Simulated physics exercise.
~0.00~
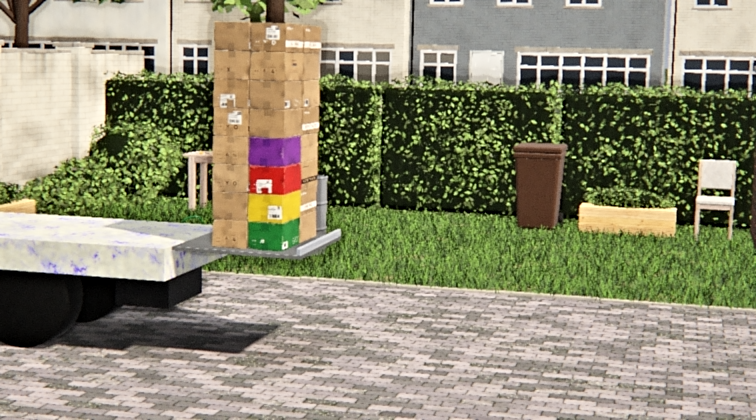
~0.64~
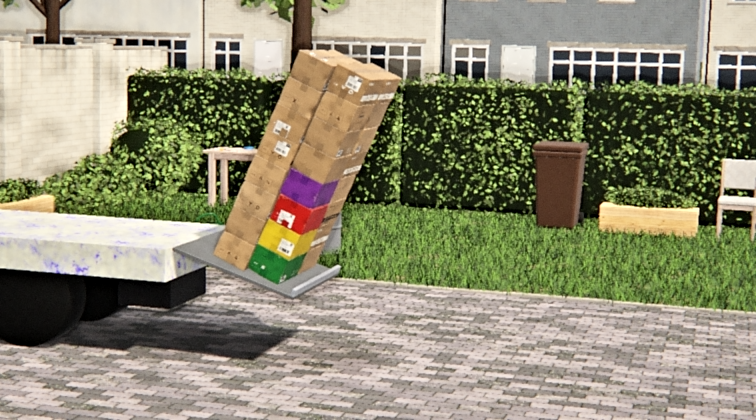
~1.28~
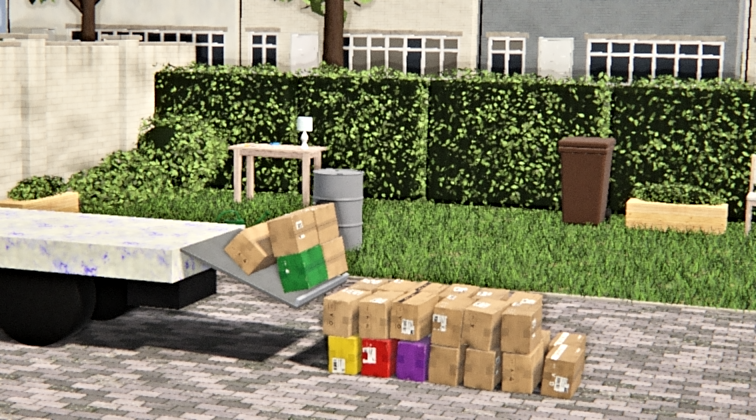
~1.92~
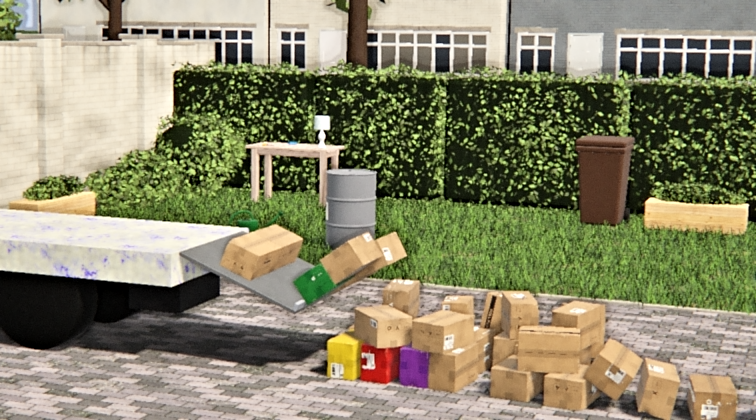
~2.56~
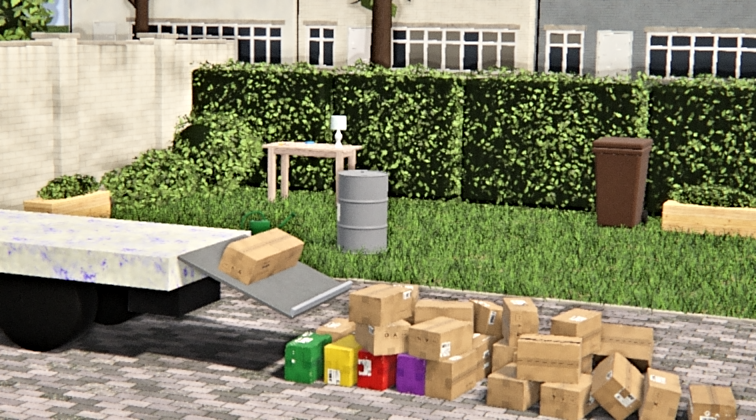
To begin with, a tall stack of brown cardboard boxes, with purple, red, yellow and green ones low in one column, stands on a flap behind a flat-bed. The flap tips down to the right, and the whole stack leans over with it. The stack topples onto the paving, most boxes landing in rows, while the green box stays on the sloping flap with a few brown ones. Landed boxes scatter rightward as the green one tumbles near the lip. Finally, it lies on the ground beside the yellow, red and purple boxes, while a brown box remains on the flap.
